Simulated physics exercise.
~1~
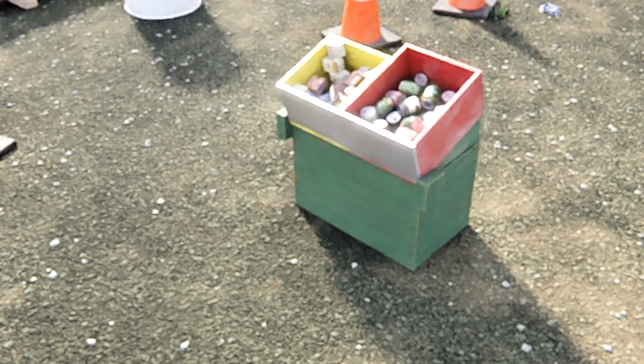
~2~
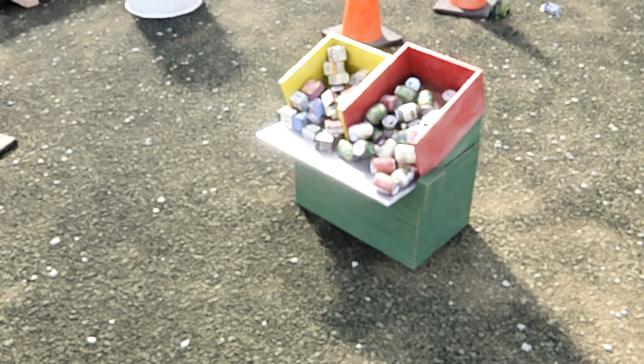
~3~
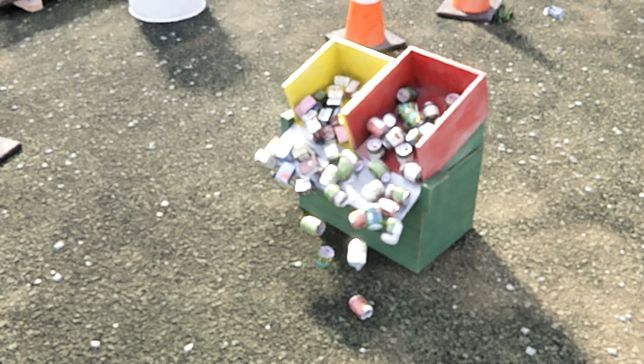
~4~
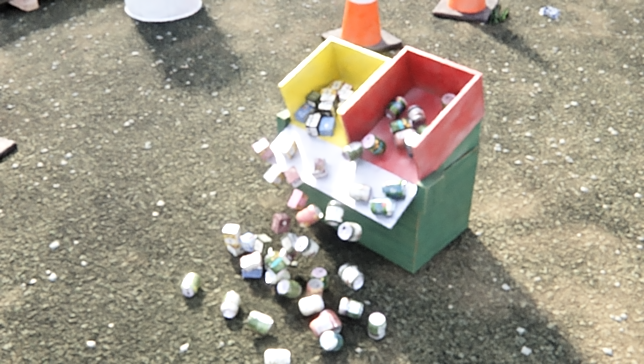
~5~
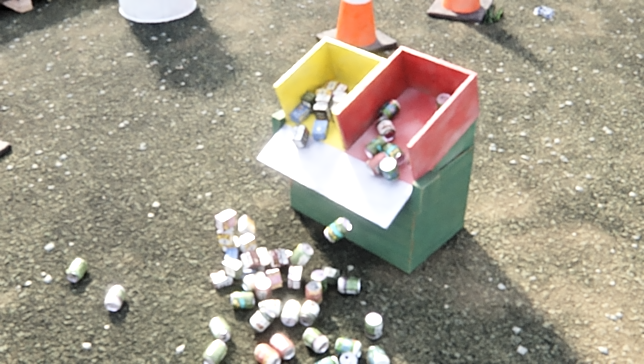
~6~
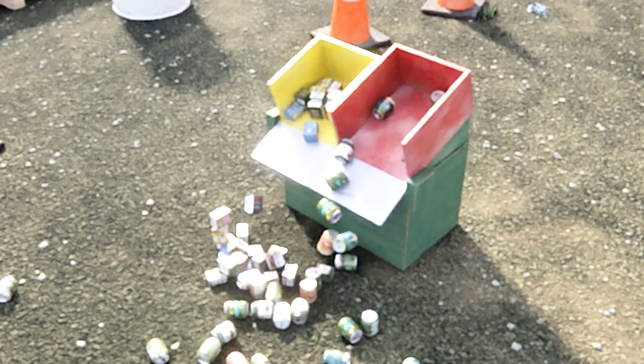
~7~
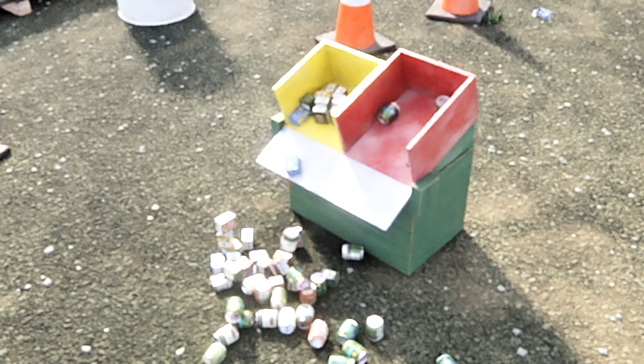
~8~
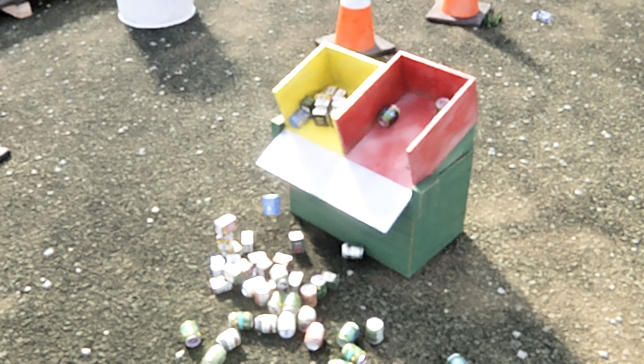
On coarse, sunlit ground, seen from above through a slightly swaying view, a green box carries two open-topped chutes, yellow on the left and red on the right, with orange cones and a white tub behind. A pale flap along the front holds back small cartons in the yellow chute and mini cans in the red one. The flap drops forward, and the load slides over it and tumbles to the ground. Some cans roll away to the left and toward the viewer while the flow thins. Finally, a blue carton slips off, leaving a cluster of cartons in the yellow chute and the red nearly empty.
